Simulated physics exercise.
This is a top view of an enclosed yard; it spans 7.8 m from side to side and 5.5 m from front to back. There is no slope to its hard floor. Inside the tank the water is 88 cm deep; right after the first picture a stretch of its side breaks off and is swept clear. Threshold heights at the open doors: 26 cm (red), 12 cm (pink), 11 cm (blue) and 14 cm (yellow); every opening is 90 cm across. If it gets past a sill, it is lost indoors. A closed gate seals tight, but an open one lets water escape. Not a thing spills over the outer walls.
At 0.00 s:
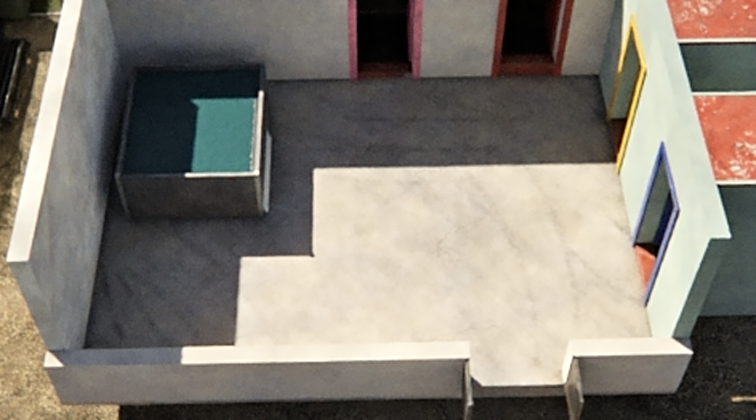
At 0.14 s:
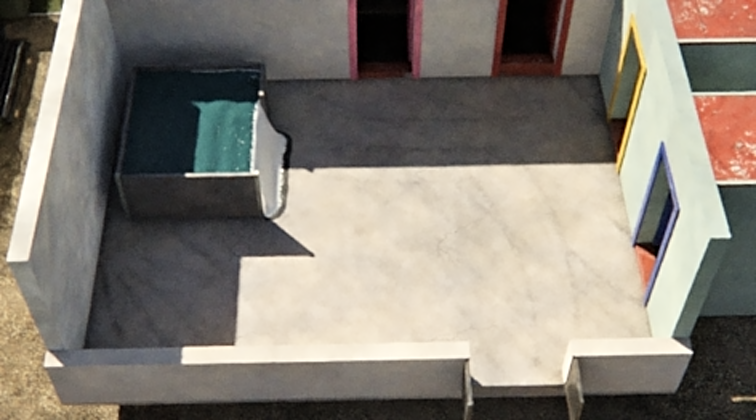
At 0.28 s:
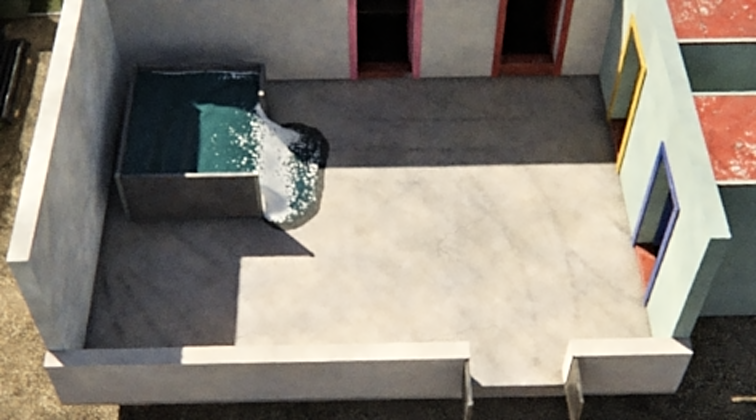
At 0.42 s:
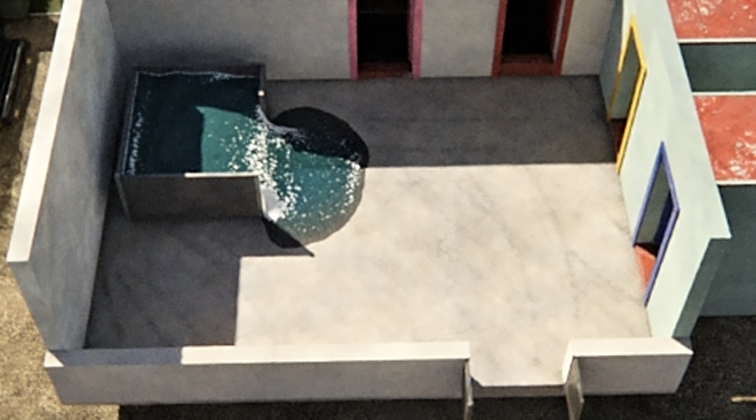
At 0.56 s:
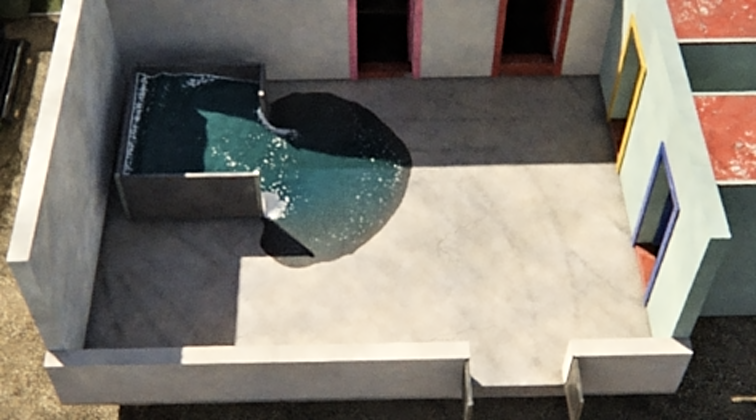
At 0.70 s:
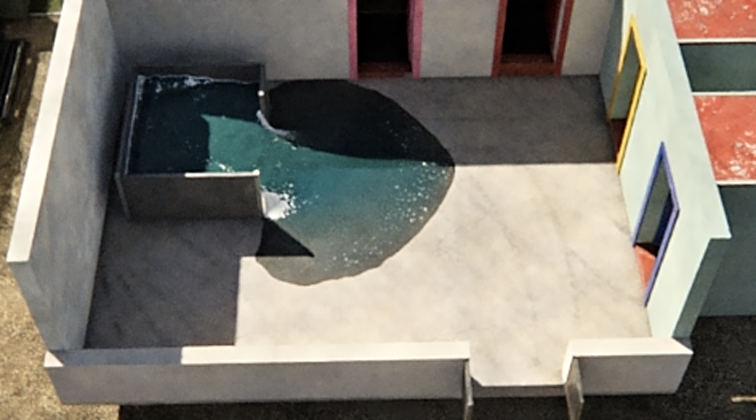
Dark green water bursting from the right side of a square tank and spreading in a rounded pool across a walled yard.
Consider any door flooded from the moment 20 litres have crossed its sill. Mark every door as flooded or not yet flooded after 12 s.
After that time, red door: Not yet flooded; pink door: Not yet flooded; blue door: Flooded; yellow door: Flooded.
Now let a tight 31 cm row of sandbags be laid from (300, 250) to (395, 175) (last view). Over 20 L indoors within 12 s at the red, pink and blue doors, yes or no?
With that change: Red stays within, pink exceeds it, blue stays within.
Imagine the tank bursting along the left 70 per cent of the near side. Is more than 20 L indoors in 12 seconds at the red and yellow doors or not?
Here's how it goes: Red falls short, yellow falls short.
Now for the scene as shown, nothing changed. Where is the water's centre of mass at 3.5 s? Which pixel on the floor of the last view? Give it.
About (419, 190).
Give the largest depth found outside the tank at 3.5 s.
Depth: Approx. 28 cm.
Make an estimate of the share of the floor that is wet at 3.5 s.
Wet share: Near 70 percent.
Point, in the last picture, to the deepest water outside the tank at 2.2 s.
Pixel (591, 86), about.
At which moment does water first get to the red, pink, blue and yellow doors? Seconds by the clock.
Red: 1.5 s; pink: 0.8 s; blue: 1.8 s; yellow: 1.3 s.
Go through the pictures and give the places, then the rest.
The first picture shows the tank at (194, 121) is whole and still, 88 cm deep.
In the second picture, the front is at (279, 135), 0.8 m from the gap at (260, 159); 0.4 m2 of floor is under water; 88 cm left at the back of the tank.
In the third picture, water pours out at (260, 162) and has run 1.1 m, to (310, 132); typically 15 cm deep outside, 88 cm at the tank's back.
In the fourth picture, the front is at (364, 154), 1.6 m from the gap at (261, 164); 3.1 m2 of floor is under water; 80 cm left at the back of the tank.
In the fifth picture, water pours out at (261, 165) and has run 2.2 m, to (407, 162); typically 8 cm deep outside, 76 cm at the tank's back.
In the sixth picture, water pours out at (261, 164) and has run 2.9 m, to (450, 167); typically 6 cm deep outside, 78 cm at the tank's back.
After 1.4 s water covers 55 % of the floor and is deepest (40 cm) near (277, 186); red door not reached, pink door 11 cm at the sill, 0 L in, blue door not reached, yellow door 10 cm at the sill, 0 L in.
After 2.2 s water covers 70 % of the floor and is deepest (44 cm) near (591, 86); red door 13 cm at the sill, 0 L in, pink door 6 cm at the sill, 0 L in, blue door 25 cm at the sill, 13 L in, yellow door 29 cm at the sill, 42 L in.
After 3.5 s water covers 70 % of the floor and is deepest (28 cm) near (536, 87); red door 19 cm at the sill, 0 L in, pink door 7 cm at the sill, 0 L in, blue door 19 cm at the sill, 78 L in, yellow door 26 cm at the sill, 127 L in.
After 7.0 s water covers 75 % of the floor and is deepest (16 cm) near (606, 367); red door 10 cm at the sill, 0 L in, pink door 7 cm at the sill, 0 L in, blue door 12 cm at the sill, 127 L in, yellow door 11 cm at the sill, 159 L in.
After 12.0 s water covers 100 % of the floor and is deepest (14 cm) near (116, 153); red door 6 cm at the sill, 0 L in, pink door 6 cm at the sill, 0 L in, blue door 6 cm at the sill, 130 L in, yellow door 8 cm at the sill, 159 L in.
